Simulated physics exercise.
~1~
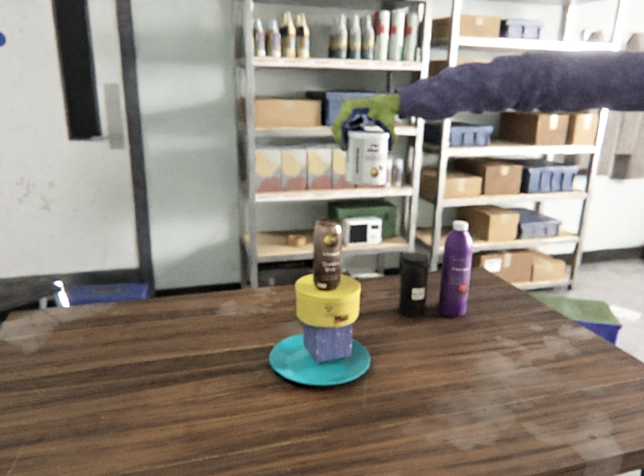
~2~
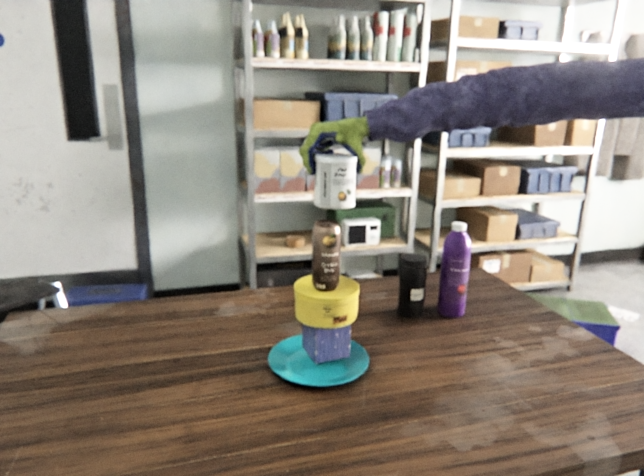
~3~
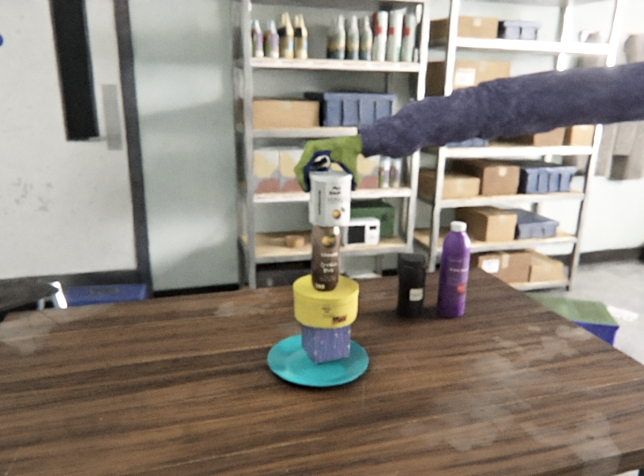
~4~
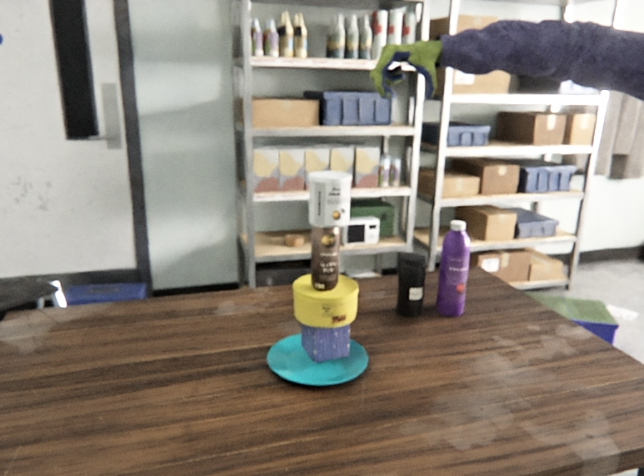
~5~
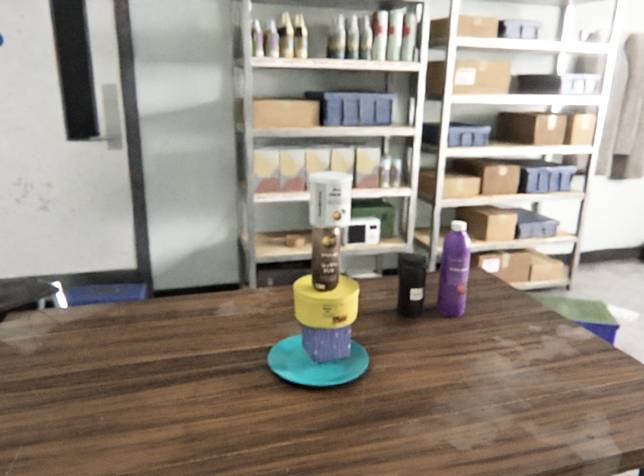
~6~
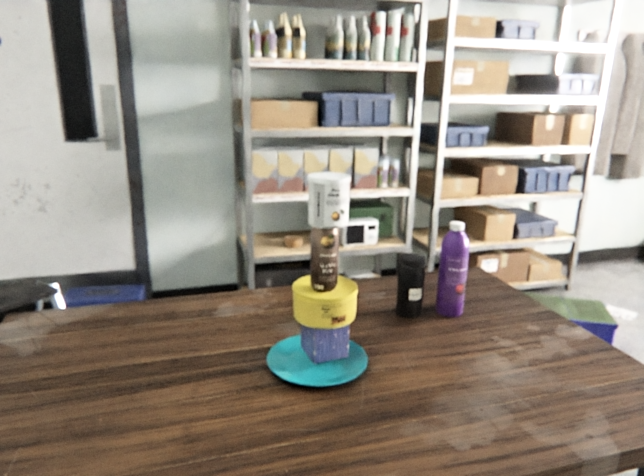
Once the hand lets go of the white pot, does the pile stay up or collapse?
The pile stays up, with the white pot still resting on top of the brown can.
